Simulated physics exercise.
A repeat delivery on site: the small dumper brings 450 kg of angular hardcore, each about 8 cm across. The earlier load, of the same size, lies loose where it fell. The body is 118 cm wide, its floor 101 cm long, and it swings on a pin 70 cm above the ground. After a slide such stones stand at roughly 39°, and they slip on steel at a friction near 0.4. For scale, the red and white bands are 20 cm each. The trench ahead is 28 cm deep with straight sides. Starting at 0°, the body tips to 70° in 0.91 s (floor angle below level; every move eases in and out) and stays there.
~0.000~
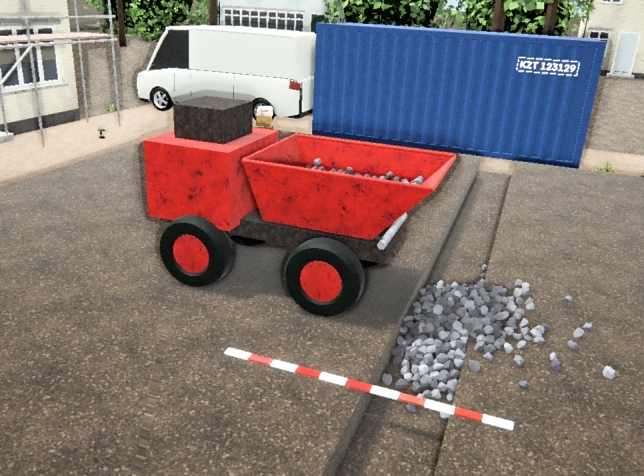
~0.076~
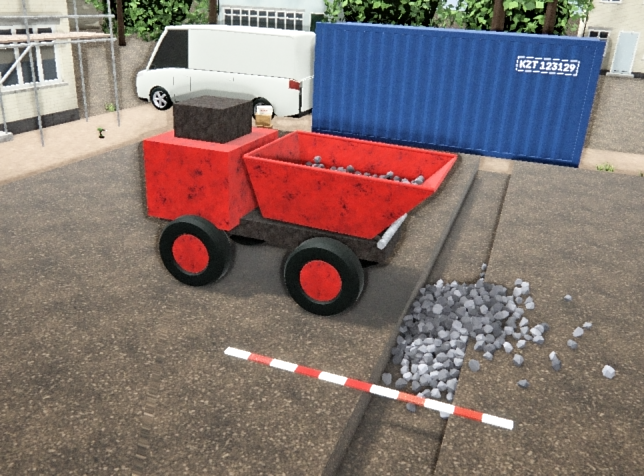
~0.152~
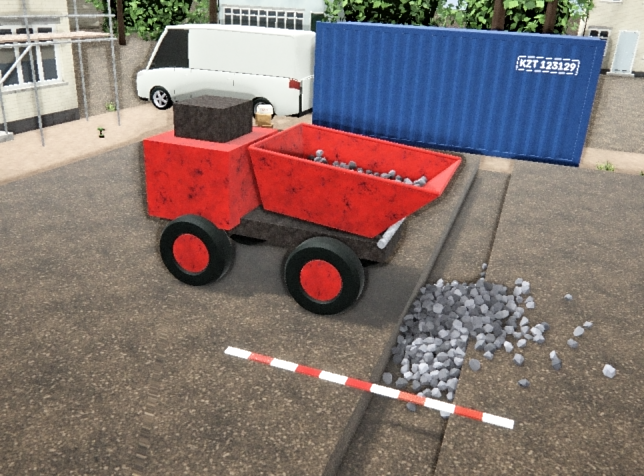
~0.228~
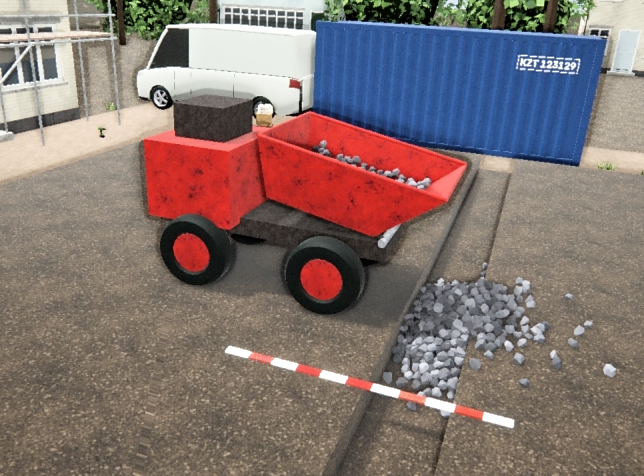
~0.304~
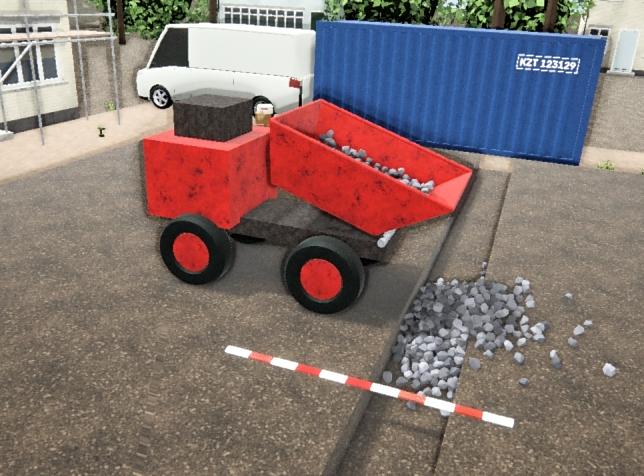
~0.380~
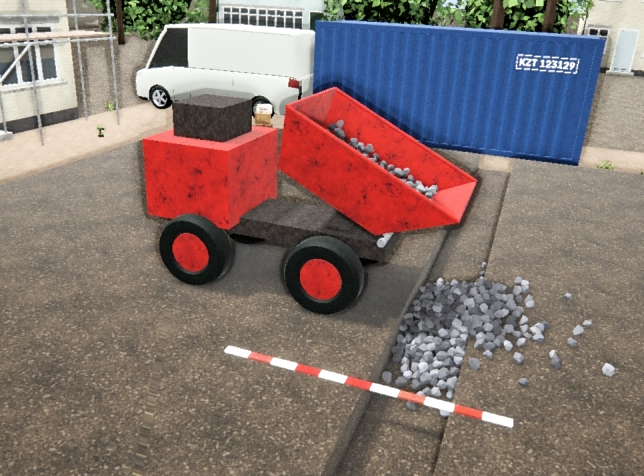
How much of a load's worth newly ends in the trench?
Some 19 per cent is added.
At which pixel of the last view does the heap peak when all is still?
Near (488, 284).
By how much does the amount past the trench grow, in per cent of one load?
Near 80 parts in a hundred.
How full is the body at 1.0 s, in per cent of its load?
It holds some 100 per cent.
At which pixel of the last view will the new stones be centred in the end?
Around (510, 309).
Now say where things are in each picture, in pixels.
The body is at 0°, its lip at (433, 189); the top of the load is at (388, 180). The earlier load is highest near (470, 302), 14 cm above ground level, 84 % in the trench, 16 % past the trench, in the first picture.
The body is at 1°, its lip at (435, 190); the top of the load is at (352, 176); the stones move at 0.3 m/s on average, in the second picture.
The body is at 5°, its lip at (439, 194); the top of the load is at (312, 164); the stones move at 0.6 m/s on average, in the third picture.
The body is at 11°, its lip at (446, 201); the top of the load is at (310, 153); the stones move at 0.8 m/s on average, in the fourth picture.
The body is at 18°, its lip at (453, 210); the top of the load is at (316, 142); the stones move at 1.0 m/s on average, in the fifth picture.
Lip at (459, 222), floor tilted 26°, highest stones at (325, 130); the stones move at 1.3 m/s on average, in the sixth picture.
After 0.7 s the floor is at 59°; in per cent of one load, 100 in the body, 84 in the trench, 16 past the trench; the foremost stones are at (571, 337).
After 1.0 s the floor is at 70°; in per cent of one load, 100 in the body, 84 in the trench, 16 past the trench; the foremost stones are at (571, 337).
After 1.4 s the floor is at 70°; in per cent of one load, 56 in the body, 86 in the trench, 58 past the trench; the foremost stones are at (575, 332).
After 4.1 s the floor is at 70°; in per cent of one load, 0 in the body, 103 in the trench, 97 past the trench; the foremost stones are past the picture's edge. Net gain in the trench, 19.
